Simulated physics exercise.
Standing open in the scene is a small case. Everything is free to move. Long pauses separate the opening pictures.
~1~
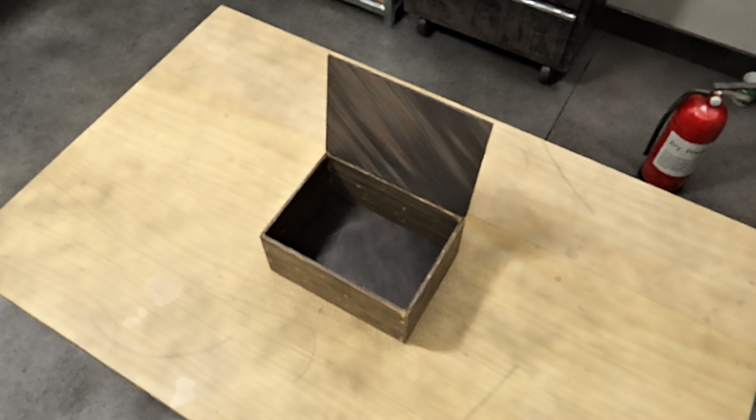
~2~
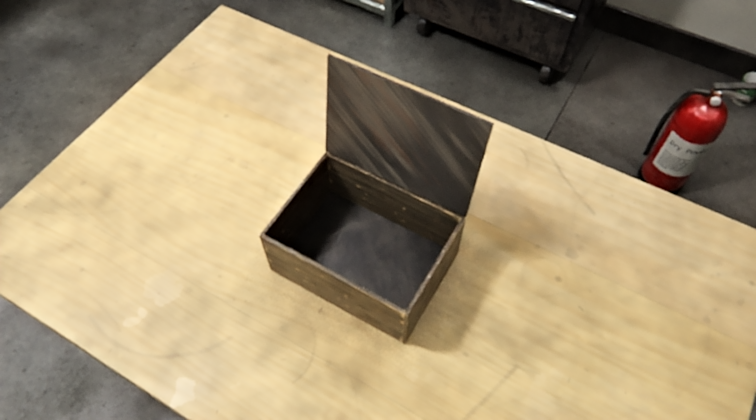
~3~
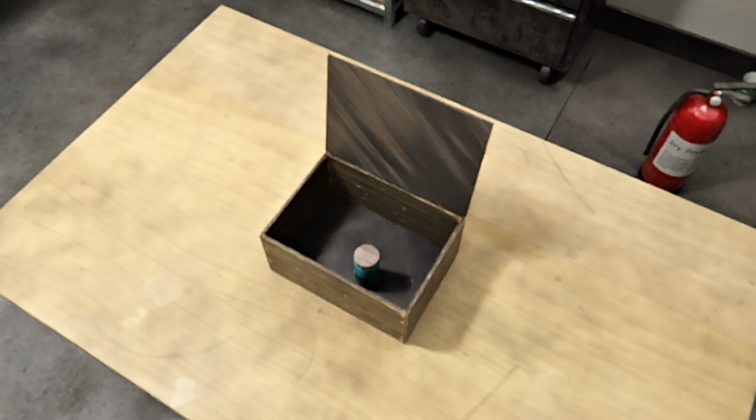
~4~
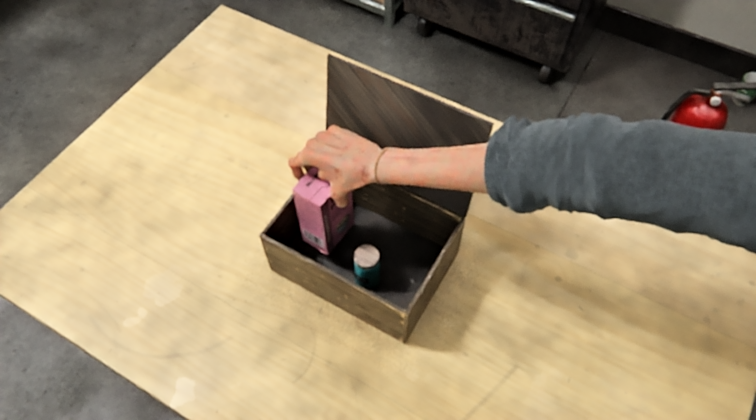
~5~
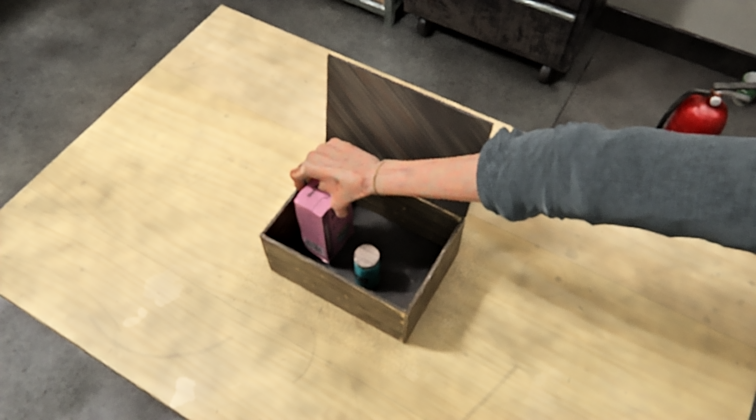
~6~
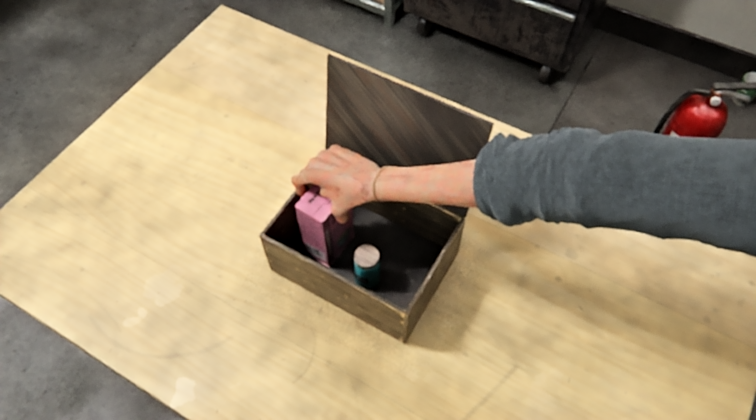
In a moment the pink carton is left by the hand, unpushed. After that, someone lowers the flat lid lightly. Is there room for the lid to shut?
Doesn't close up.
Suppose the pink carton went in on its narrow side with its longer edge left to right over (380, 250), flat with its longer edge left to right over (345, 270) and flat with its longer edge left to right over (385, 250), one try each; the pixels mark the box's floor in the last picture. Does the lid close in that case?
Going in order, the lid comes down all the way, then is left partly open, then comes down all the way.
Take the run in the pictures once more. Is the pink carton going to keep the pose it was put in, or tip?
Once everything settles, it keeps its original angle.
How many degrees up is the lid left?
Lid angle from rim - close to 35°.
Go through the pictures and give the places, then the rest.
The last thing is not in view yet, in the first frame.
The last thing is not in view yet, in the second frame.
The last thing is not in view yet; turquoise shaker (367, 267), in the third frame.
Still above its spot; pink carton (325, 208); turquoise shaker (367, 267), in the fourth frame.
Still above its spot; pink carton (326, 217); turquoise shaker (367, 267), in the fifth frame.
Put in, still held; pink carton (326, 222); turquoise shaker (367, 267), in the sixth frame.
Then, 1.30 s after the last picture, lid 83° above the rim.
Then, 1.70 s after the last picture, lid 46° above the rim.
At rest, lid 33° above the rim; both in place. Seen from the same camera at the end, pink carton near (326, 222).
